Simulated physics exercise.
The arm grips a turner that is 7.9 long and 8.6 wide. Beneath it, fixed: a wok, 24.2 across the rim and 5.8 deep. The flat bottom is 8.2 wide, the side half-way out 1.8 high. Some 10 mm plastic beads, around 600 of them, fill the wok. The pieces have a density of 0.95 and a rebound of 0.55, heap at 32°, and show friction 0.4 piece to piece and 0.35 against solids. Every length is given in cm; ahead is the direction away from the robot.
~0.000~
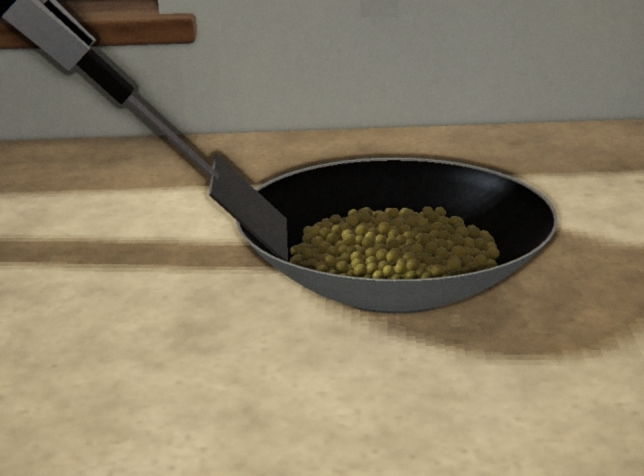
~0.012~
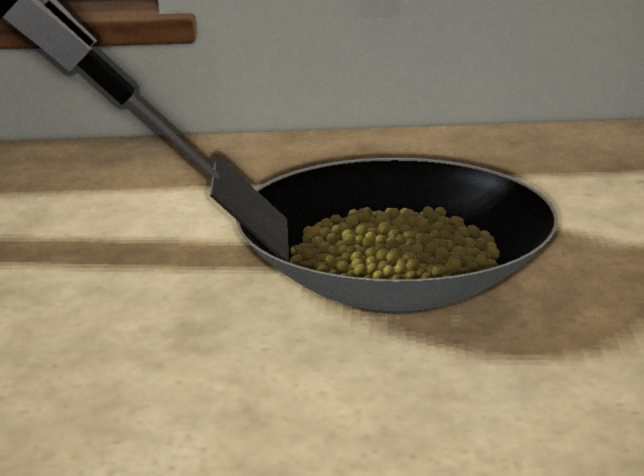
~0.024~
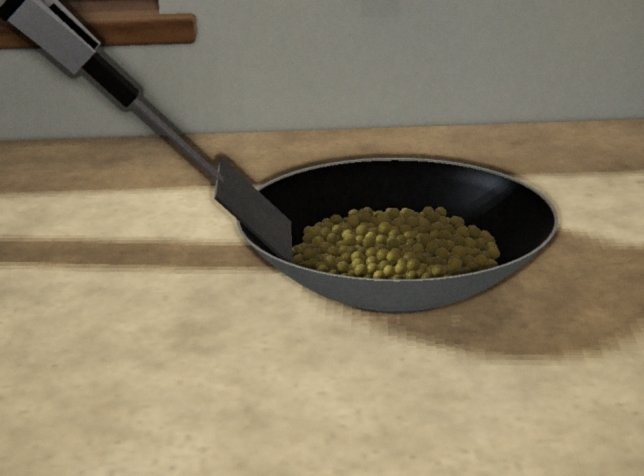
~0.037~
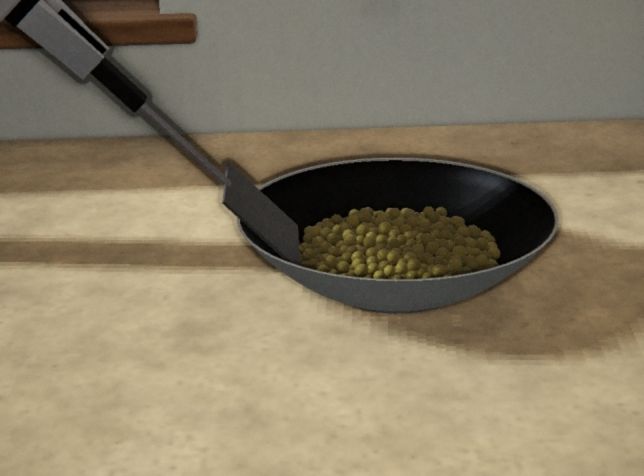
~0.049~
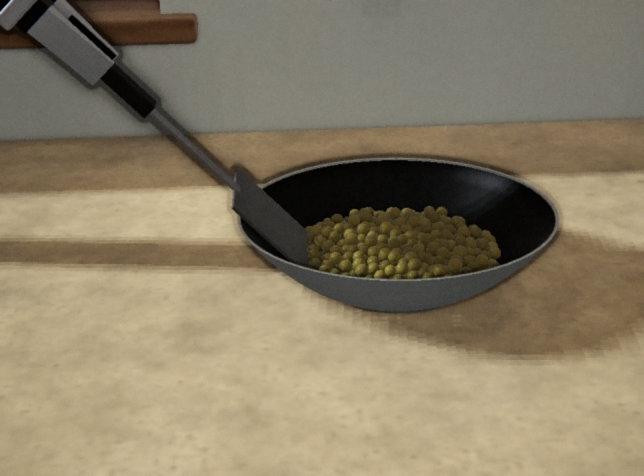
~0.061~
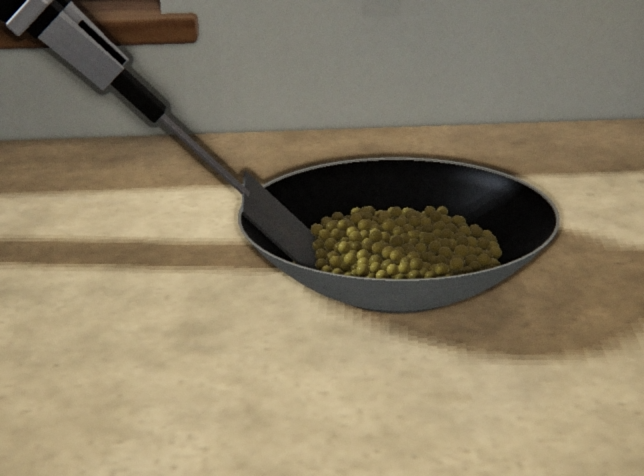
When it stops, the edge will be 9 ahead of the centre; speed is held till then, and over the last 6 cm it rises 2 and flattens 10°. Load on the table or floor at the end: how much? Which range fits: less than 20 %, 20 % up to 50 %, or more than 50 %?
The range that fits is 20 % up to 50 %.
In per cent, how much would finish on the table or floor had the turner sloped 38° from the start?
I'd put it at about 35 per cent.
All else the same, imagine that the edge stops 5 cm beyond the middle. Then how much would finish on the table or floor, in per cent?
That would be something like 0 in a hundred.
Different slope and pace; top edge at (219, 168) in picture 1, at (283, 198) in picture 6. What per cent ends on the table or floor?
Roughly 55 percent ends up there.
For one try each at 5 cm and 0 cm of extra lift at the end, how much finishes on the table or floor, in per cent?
Result: Approx. 25 % and 30 %, one try each.
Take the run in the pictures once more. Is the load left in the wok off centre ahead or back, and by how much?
It sits near 3.0 centimetres ahead of centre.
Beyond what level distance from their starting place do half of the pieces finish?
It comes to some 6 cm.
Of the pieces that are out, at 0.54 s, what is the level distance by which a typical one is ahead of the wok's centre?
I'd put it at some 16 centimetres.
After 0.17 s, sloping 47°, highest piece 5 above the table; 605 in the wok.
After 0.29 s, sloping 43°, highest piece 7 above the table; 604 in the wok, 1 on the blade or in flight.
After 0.54 s, sloping 37°, highest piece 7 above the table; 402 in the wok, 194 on the table or floor, 9 on the blade or in flight.
After 1.59 s, sloping 37°, highest piece 6 above the table; 402 in the wok, 203 on the table or floor.
At rest, 402 in the wok, 203 on the table or floor. That is 34 % on the table or floor.
